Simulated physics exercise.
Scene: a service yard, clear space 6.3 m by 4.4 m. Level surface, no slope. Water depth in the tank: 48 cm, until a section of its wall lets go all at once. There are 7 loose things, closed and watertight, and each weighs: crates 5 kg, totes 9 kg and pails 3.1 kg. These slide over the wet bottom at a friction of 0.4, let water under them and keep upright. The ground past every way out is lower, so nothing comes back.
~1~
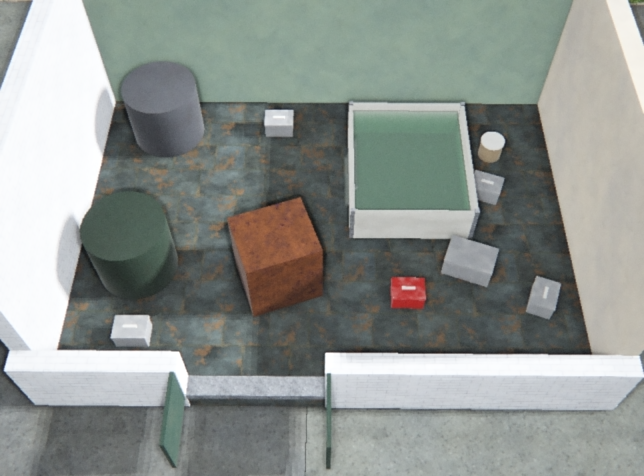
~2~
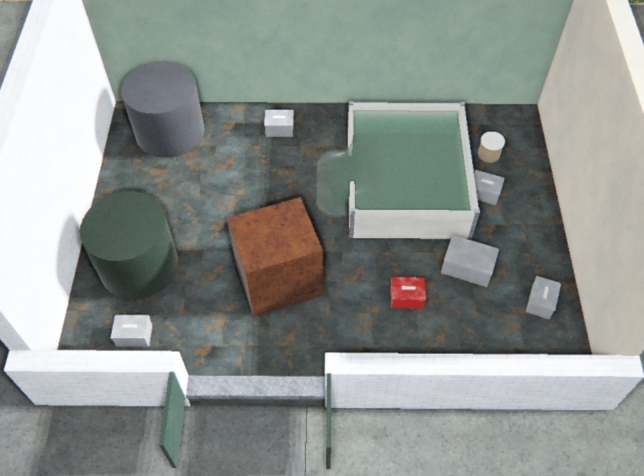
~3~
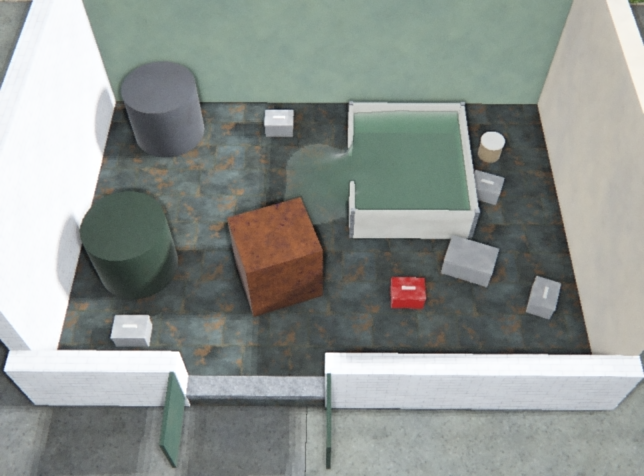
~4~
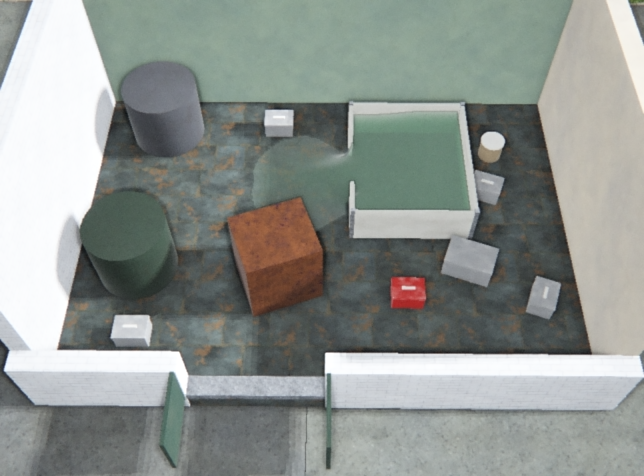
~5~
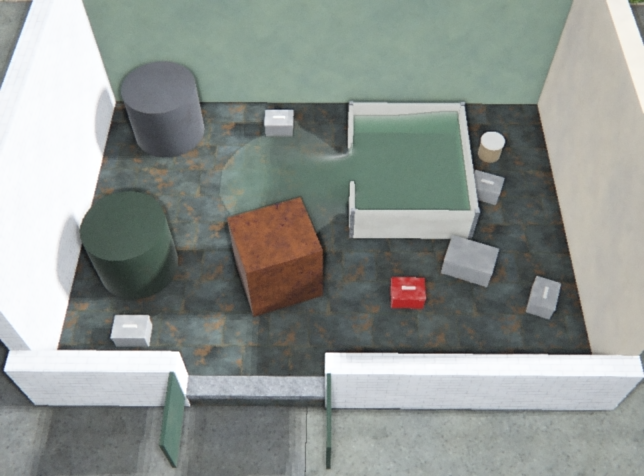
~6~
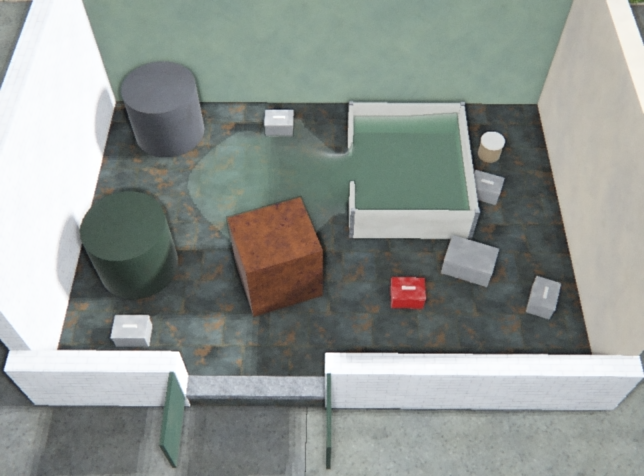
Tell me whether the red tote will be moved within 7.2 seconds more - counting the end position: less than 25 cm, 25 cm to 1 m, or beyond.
I'm guessing it fails to move much.
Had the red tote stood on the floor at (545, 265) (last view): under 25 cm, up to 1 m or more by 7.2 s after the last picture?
Well, it rests almost unmoved.
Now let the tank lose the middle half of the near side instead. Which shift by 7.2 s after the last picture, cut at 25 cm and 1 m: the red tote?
If that happened, the red tote winds up well away.
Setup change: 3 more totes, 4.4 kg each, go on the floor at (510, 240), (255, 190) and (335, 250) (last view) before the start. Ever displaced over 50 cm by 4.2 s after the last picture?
In order: Below it, above it, below it.
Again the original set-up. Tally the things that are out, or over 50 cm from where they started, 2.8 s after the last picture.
It comes to 0.
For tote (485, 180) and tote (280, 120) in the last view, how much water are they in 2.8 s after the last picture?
0 and 5 cm.
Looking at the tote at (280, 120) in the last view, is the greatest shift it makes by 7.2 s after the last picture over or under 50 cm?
Beyond.
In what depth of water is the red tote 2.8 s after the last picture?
0 cm or so.
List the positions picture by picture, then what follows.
The red tote at (409, 288), on the bottom; water covers 2.6 m2; 0 of 7 have shifted, in the first picture.
The red tote at (409, 288), on the bottom; 3.1 m2 under water; 0 of 7 have shifted, in the second picture.
The red tote at (409, 288), on the bottom; water covers 3.6 m2; 0 of 7 have shifted, in the third picture.
The red tote at (409, 288) rests on the ground; 4.4 m2 under water; 0 of 7 have shifted, in the fourth picture.
The red tote at (409, 288) rests on the ground; water covers 5.2 m2; 0 of 7 have shifted, in the fifth picture.
The red tote at (409, 288) rests on the ground; water covers 6.1 m2; 0 of 7 have shifted, in the sixth picture.
Then, 0.9 s after the last picture the red tote is near (409, 288), 0.0 m from its start, aground; 0 of 7 are out; 0 afloat.
Then, 2.8 s after the last picture the red tote is near (409, 288), 0.0 m from its start, aground; 0 of 7 are out; 0 afloat.
Then, 4.8 s after the last picture the red tote is near (409, 288), 0.0 m from its start, aground; 0 of 7 are out; 0 afloat.
Then, 7.2 s after the last picture the red tote is near (409, 288), 0.0 m from its start, aground; 0 of 7 are out; 0 afloat.
